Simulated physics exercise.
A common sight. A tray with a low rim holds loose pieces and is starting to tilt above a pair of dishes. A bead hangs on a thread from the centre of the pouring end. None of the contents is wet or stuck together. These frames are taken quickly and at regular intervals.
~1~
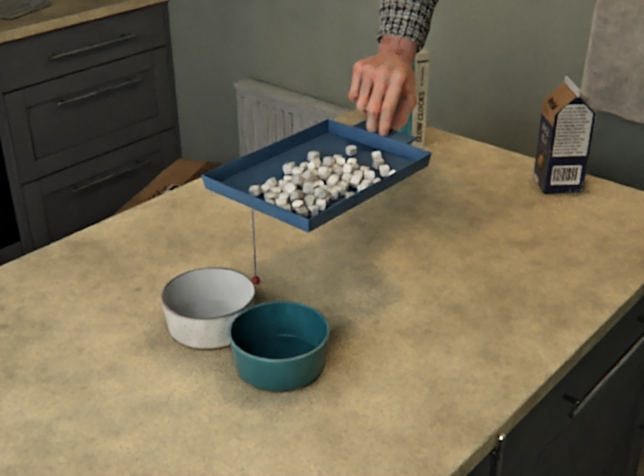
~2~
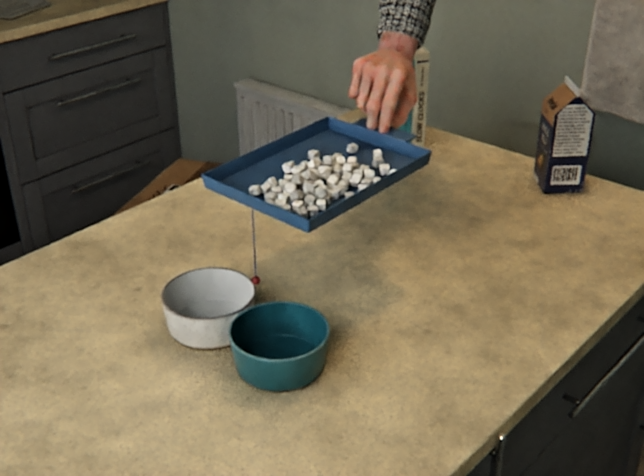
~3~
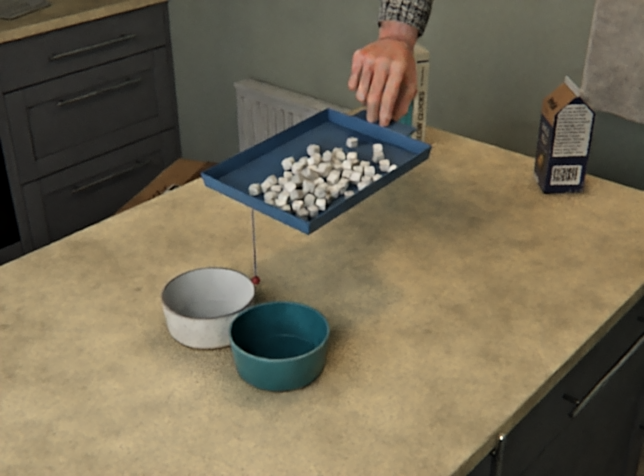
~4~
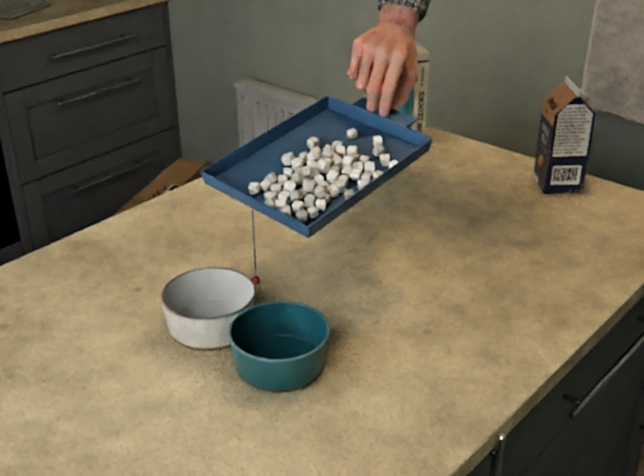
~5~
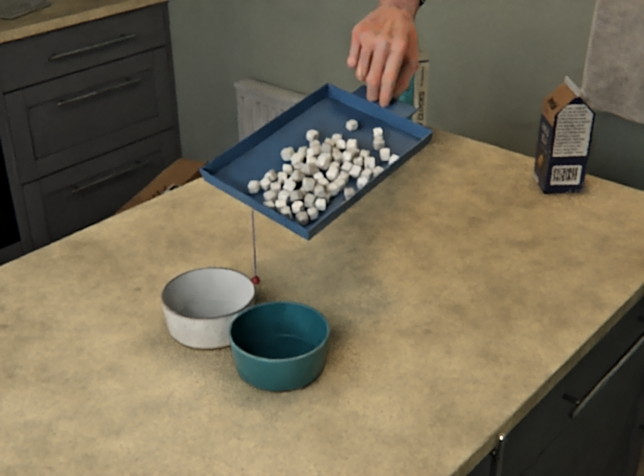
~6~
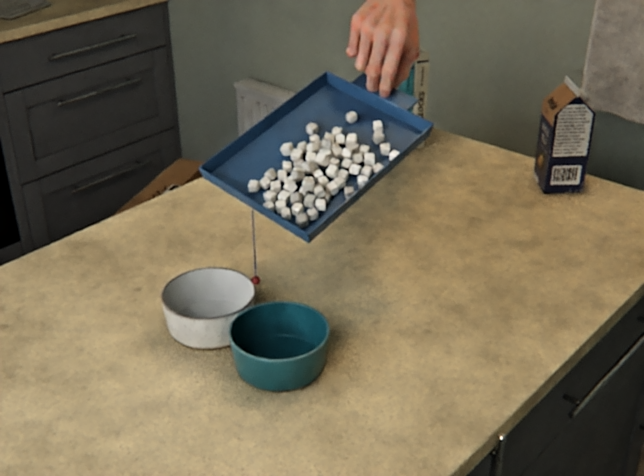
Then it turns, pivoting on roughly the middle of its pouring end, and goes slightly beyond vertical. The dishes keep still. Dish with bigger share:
Right.
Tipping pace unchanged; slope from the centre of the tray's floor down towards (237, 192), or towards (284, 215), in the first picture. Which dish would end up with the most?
Try 1: The left-side dish; try 2: The right-side dish.
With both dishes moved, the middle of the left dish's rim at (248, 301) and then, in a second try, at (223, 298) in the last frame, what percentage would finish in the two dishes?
First 80 %, then 70 %.
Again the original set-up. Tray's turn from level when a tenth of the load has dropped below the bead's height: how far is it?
Around 115° at that moment.
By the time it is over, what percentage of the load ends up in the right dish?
Roughly 60 in every hundred pieces, I'd say.
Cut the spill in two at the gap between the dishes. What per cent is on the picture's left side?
It works out to some 0 per cent.
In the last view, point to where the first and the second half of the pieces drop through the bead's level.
Roughly at (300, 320) first, and then at (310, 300).
Soon, tray tipped steeply; nearly all on the tray; a small part in the right dish.
A while on, tray tipped past a quarter turn; nearly all on the tray; a small part in the right dish; a stray few in the air.
Towards the end, tray tipped past a quarter turn; about two thirds in the right dish; about a third outside both.
Finally, tray tipped past a quarter turn; about two thirds in the right dish; none in the left dish; about a third outside both.
